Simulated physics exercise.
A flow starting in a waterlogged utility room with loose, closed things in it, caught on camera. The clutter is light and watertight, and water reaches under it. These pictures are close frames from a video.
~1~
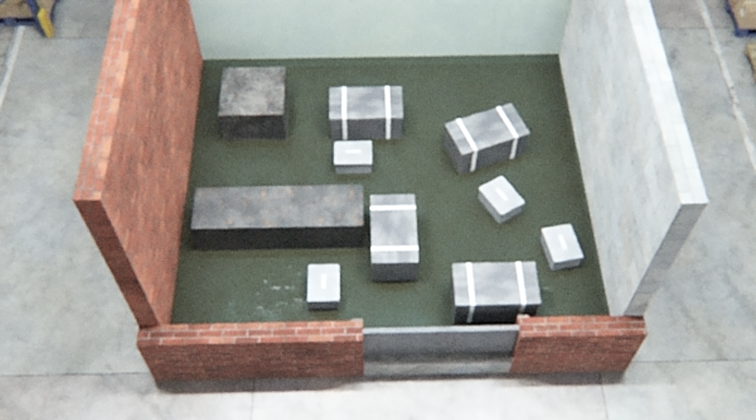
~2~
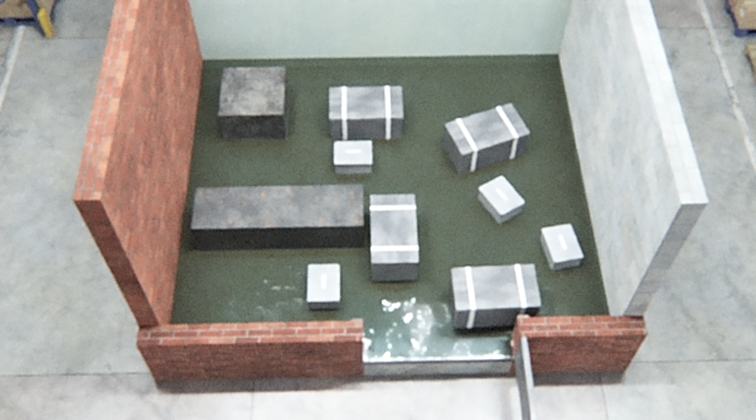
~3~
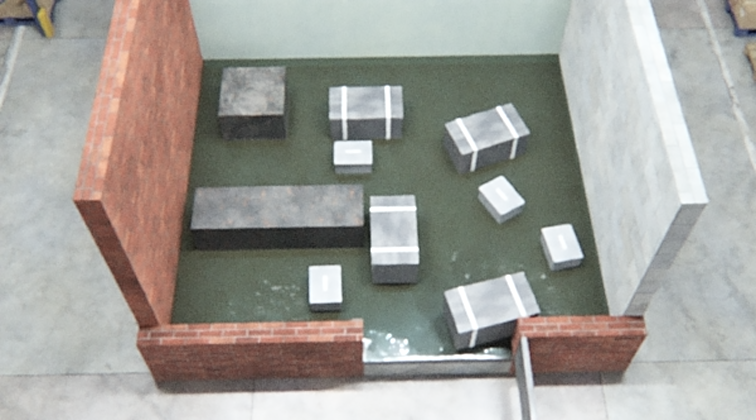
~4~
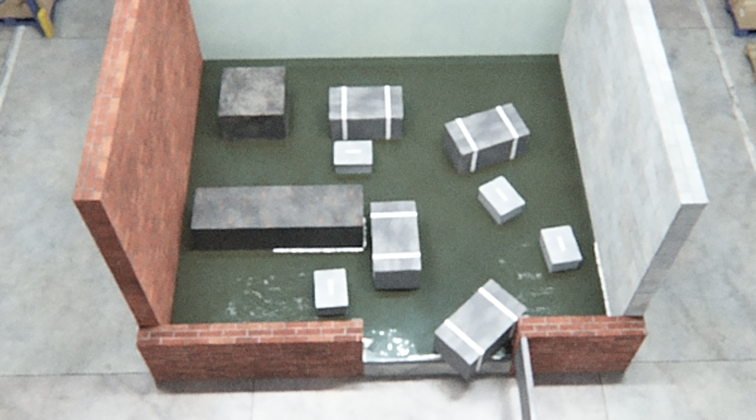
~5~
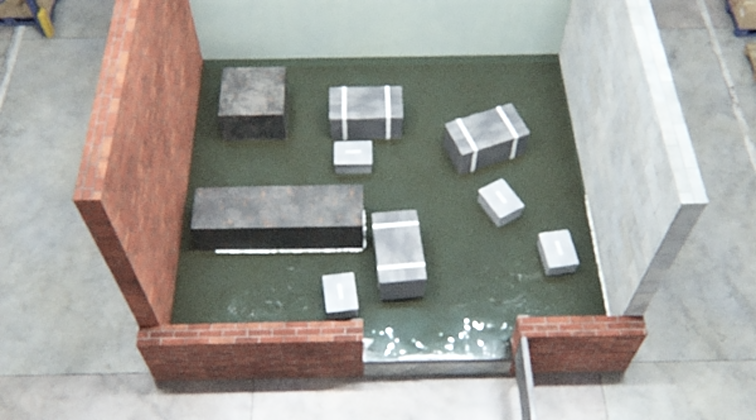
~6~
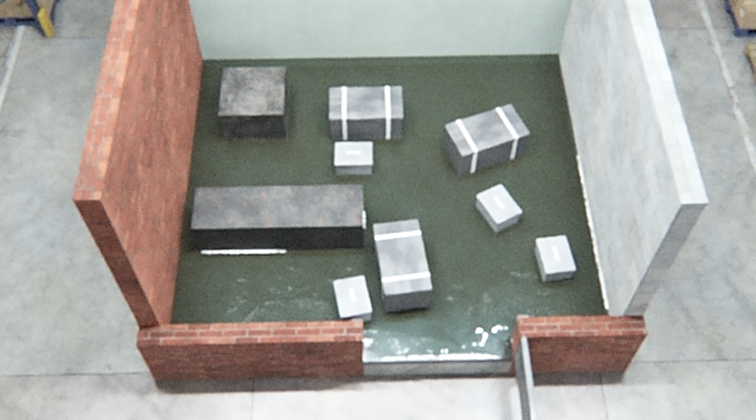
Flooded brick-walled room with a gap opening at the front, one strapped box swinging out through it, others drifting slightly forward.
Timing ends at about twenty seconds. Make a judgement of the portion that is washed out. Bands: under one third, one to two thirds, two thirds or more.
The portion will probably reach two thirds or more.
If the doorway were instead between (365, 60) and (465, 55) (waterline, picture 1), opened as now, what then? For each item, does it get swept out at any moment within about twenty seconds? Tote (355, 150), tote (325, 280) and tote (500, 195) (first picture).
First one flushed away, second held back, third flushed away.
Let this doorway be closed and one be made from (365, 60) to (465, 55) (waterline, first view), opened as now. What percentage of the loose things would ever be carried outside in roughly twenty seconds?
I'd call it 60 per cent.
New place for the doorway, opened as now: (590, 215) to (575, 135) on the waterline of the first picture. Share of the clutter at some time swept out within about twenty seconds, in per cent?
About 60 %.
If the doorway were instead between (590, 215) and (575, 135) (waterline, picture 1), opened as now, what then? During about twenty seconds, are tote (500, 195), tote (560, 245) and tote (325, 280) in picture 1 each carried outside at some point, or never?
Item one leaves at some point, item two leaves at some point, item three never gets out.
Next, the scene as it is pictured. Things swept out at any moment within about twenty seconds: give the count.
That works out to 8.
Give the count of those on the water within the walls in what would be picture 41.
It adds up to 1.
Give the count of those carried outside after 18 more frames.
By that point the tally is 5.
A moment on, 3 of 8 are out; 5 afloat.
Next, 5 of 8 are out; 3 afloat.
Later, 7 of 8 are out; 1 afloat.
In the end, 8 of 8 are out; 0 afloat.
